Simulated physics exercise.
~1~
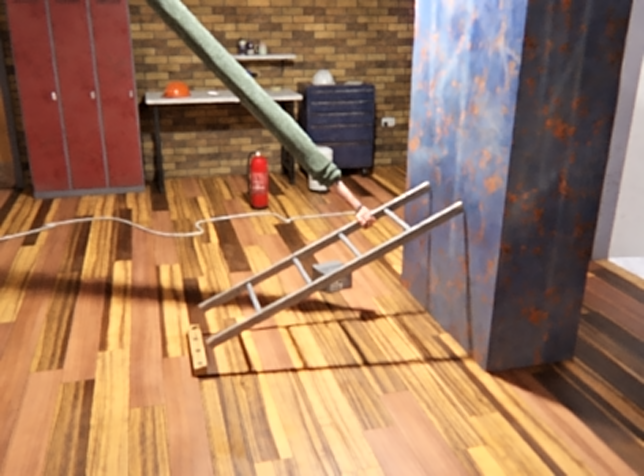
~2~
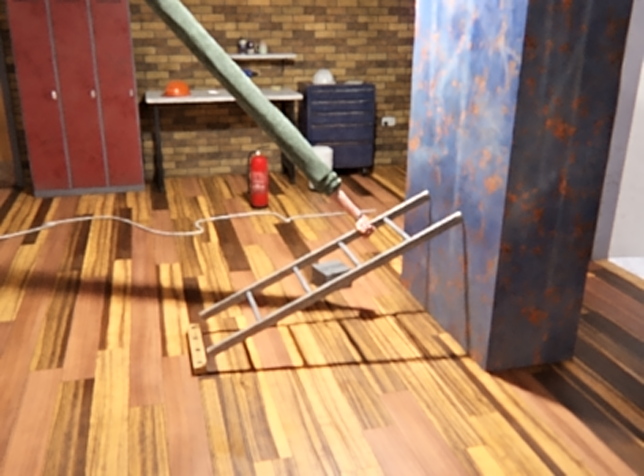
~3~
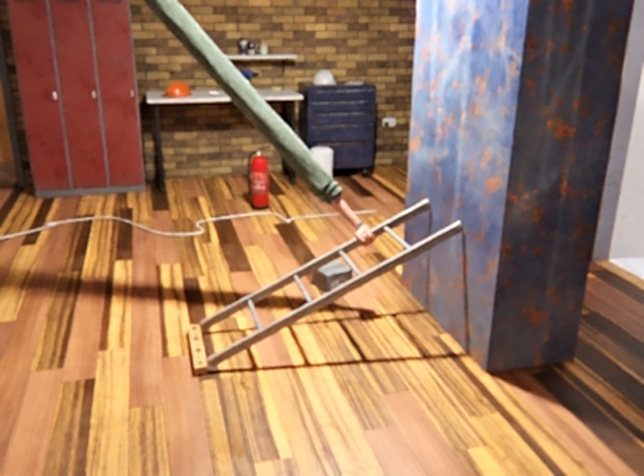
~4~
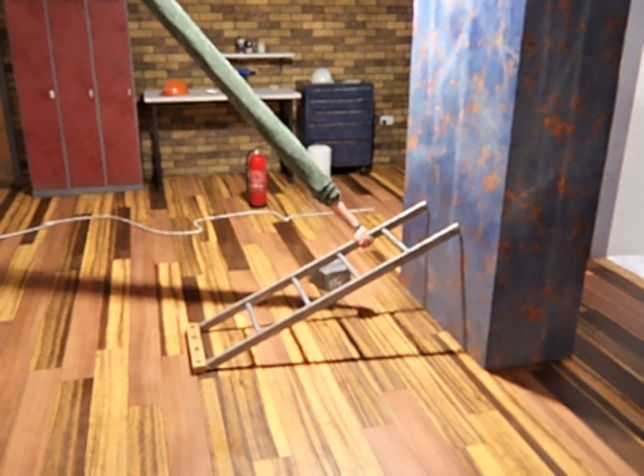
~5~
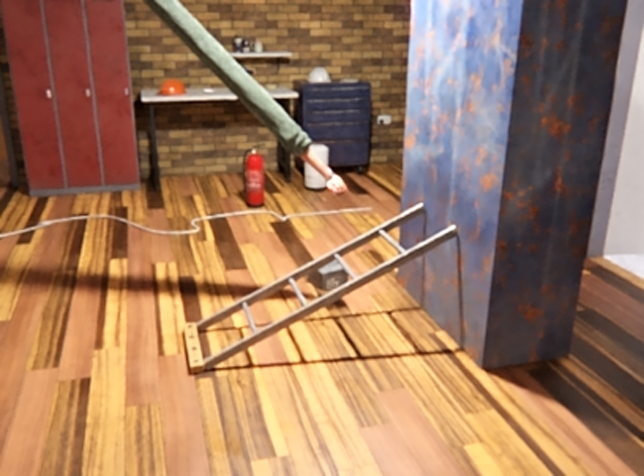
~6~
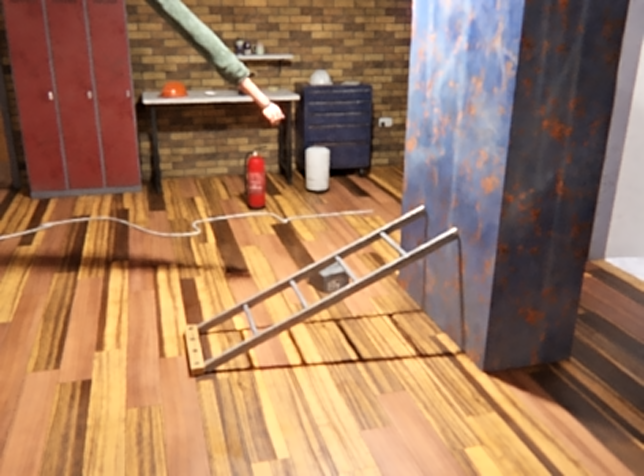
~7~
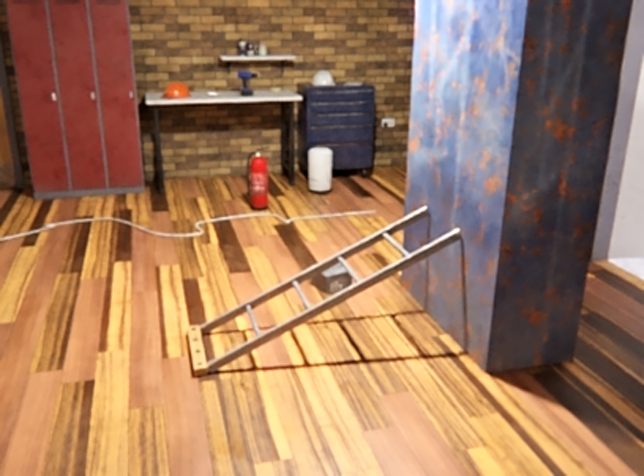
A hand in a green sleeve lowered a grey, ladder-like rack slightly until it leaned against the blue, rust-speckled pillar, its foot by a wooden batten on the floor, then let go and drew away, and the rack stayed leaning there.
